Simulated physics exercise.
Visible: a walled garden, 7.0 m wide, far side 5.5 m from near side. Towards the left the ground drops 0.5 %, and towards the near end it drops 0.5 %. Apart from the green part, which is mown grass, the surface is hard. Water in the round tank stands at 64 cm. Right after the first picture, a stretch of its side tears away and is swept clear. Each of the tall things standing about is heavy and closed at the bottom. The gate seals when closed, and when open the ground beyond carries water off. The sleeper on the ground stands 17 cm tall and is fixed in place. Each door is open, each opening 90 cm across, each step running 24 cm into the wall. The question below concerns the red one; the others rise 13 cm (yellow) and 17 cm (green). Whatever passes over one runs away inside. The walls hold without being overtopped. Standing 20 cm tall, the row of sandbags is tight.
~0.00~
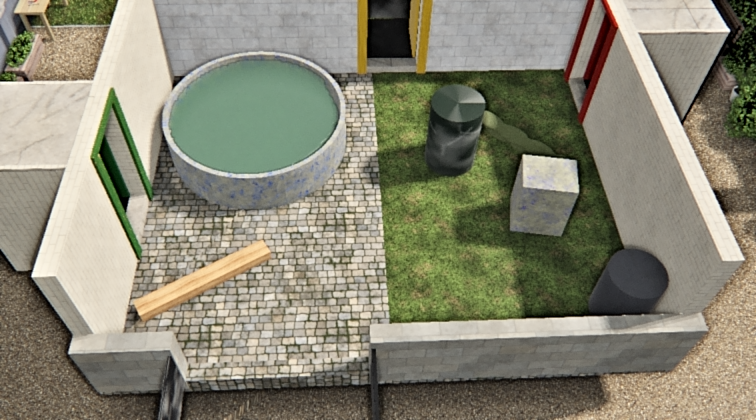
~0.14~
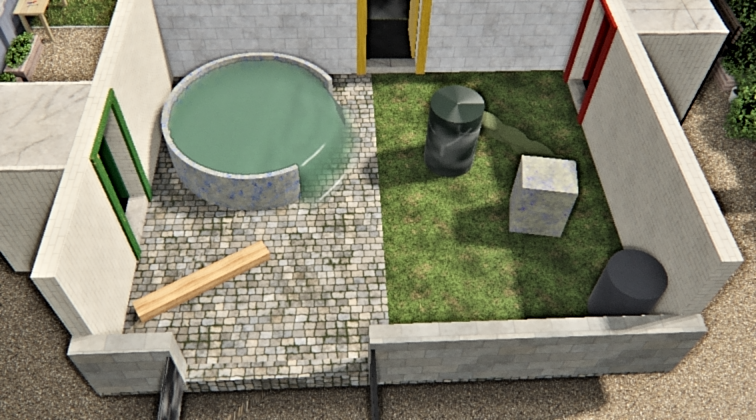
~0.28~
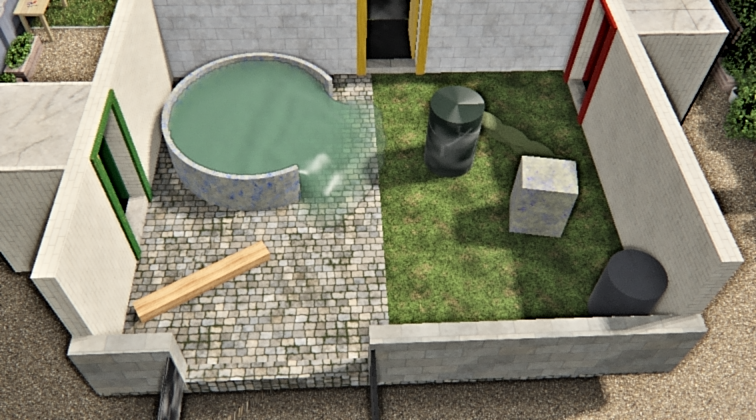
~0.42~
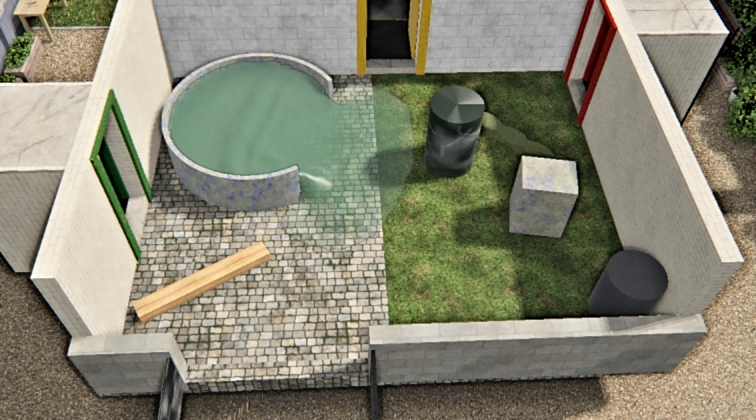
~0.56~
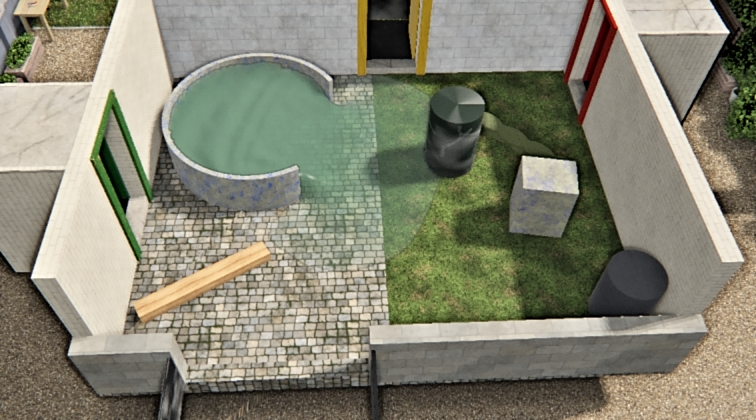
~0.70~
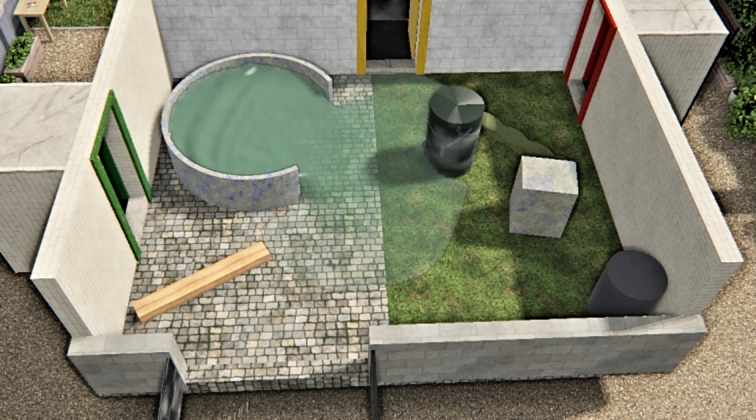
A round tank's side breaks open and green water spreads right across paving and grass.
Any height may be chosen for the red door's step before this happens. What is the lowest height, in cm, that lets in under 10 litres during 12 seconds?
About 11 cm.
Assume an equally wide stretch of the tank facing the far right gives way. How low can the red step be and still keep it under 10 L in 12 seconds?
Close to 25 cm at the least.
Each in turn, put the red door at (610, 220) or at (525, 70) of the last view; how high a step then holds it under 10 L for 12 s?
In turn: Roughly 15 cm, roughly 11.5 cm.
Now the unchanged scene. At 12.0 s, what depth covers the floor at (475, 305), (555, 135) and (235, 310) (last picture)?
Depths of roughly 7 cm, 8 cm and 10 cm, in that order.
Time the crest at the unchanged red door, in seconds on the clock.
Approximately 6.0 s.
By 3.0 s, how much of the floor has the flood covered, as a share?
Around 65 per cent of the floor.
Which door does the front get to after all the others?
The green door comes last.
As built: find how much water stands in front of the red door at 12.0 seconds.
Depth: Near 8.0 cm.
After 1.4 s water covers 40 % of the floor, deepest (41 cm) near (418, 158); it has not reached the red door.
After 3.0 s water covers 65 % of the floor, deepest (28 cm) near (578, 349); it has not reached the red door.
After 12.0 s water covers 95 % of the floor, deepest (12 cm) near (175, 132); 8 cm at the red door, 16 litres in over its 10 cm step.
At the red door as built, the water arrived by 3.1 s and peaked near 14 cm at 6.2 s.
With a step of 9 cm, 28 litres would have come in within the 12 s; with 12 cm, 4 litres. So under 10 litres takes about 11 cm.
